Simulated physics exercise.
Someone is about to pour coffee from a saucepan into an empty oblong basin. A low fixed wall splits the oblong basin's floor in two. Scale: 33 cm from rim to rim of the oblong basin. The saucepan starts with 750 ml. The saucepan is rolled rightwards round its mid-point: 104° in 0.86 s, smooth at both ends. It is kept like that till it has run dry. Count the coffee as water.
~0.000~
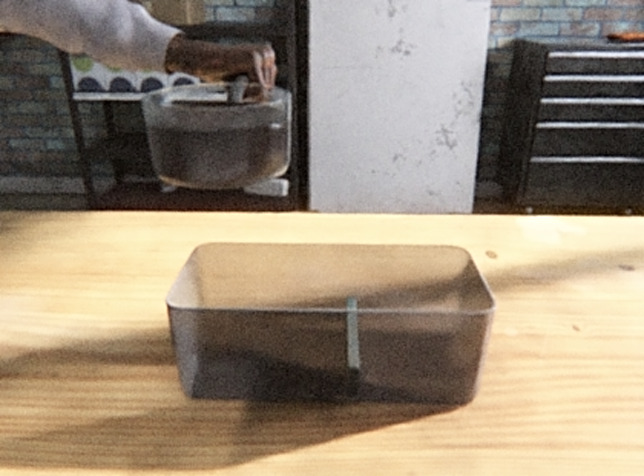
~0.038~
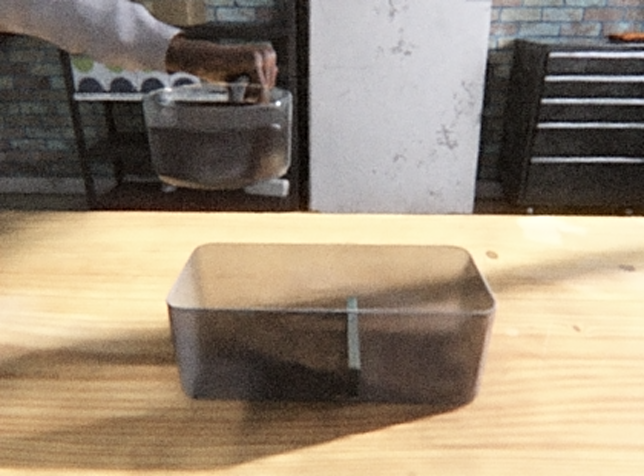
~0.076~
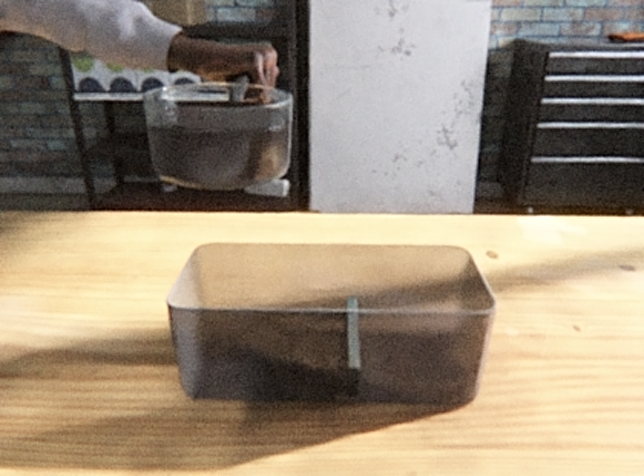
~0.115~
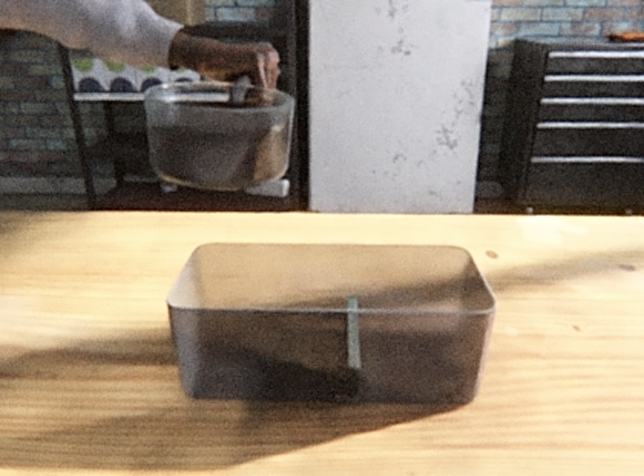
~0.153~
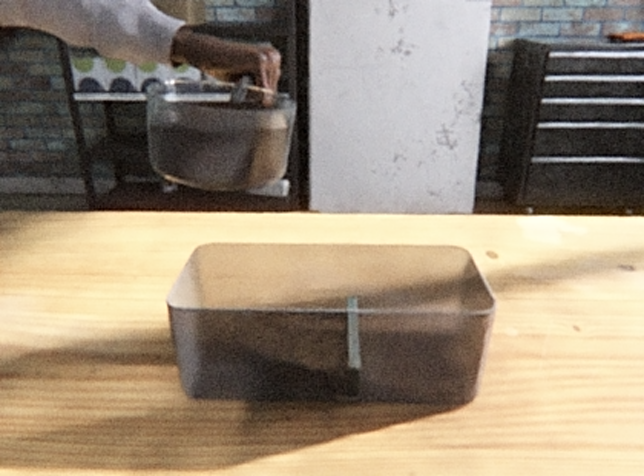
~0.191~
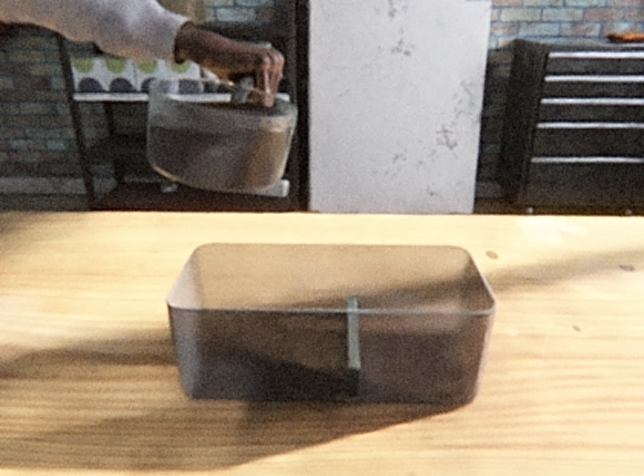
We see a hand holding a clear saucepan of dark liquid behind an empty oblong basin on a wooden table; the saucepan stays almost level at first, then the hand tilts it slightly to the right.
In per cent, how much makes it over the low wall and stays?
About 50 per cent.
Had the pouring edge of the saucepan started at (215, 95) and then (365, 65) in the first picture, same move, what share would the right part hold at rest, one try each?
In turn about 10 and 90 per cent.
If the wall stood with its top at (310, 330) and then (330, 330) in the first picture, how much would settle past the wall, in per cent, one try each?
First 90, then 70 per cent.
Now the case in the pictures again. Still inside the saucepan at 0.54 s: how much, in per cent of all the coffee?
Near 56 in a hundred.
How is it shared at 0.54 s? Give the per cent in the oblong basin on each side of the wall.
Near 3 on the left, 3 on the right.
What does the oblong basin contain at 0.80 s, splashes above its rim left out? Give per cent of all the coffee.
About 78 per cent.
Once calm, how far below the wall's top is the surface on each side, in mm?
Some 30 mm on the left and 24 mm on the right.
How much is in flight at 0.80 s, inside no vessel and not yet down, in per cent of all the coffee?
About 12 per cent.
By 0.54 s the tilt is 73° and 57 per cent is still to pour, 3 is left of the wall and 3 right of it.
By 0.80 s the tilt is 103° and 10 per cent is still to pour, 28 is left of the wall and 49 right of it.
By 1.07 s the tilt is 104° and 1 per cent is still to pour, 47 is left of the wall and 49 right of it.
By 1.36 s the tilt is 104° and 0 per cent is still to pour, 49 is left of the wall and 50 right of it.
At rest 49 per cent lies left of the wall, 50 right of it and 1 outside.
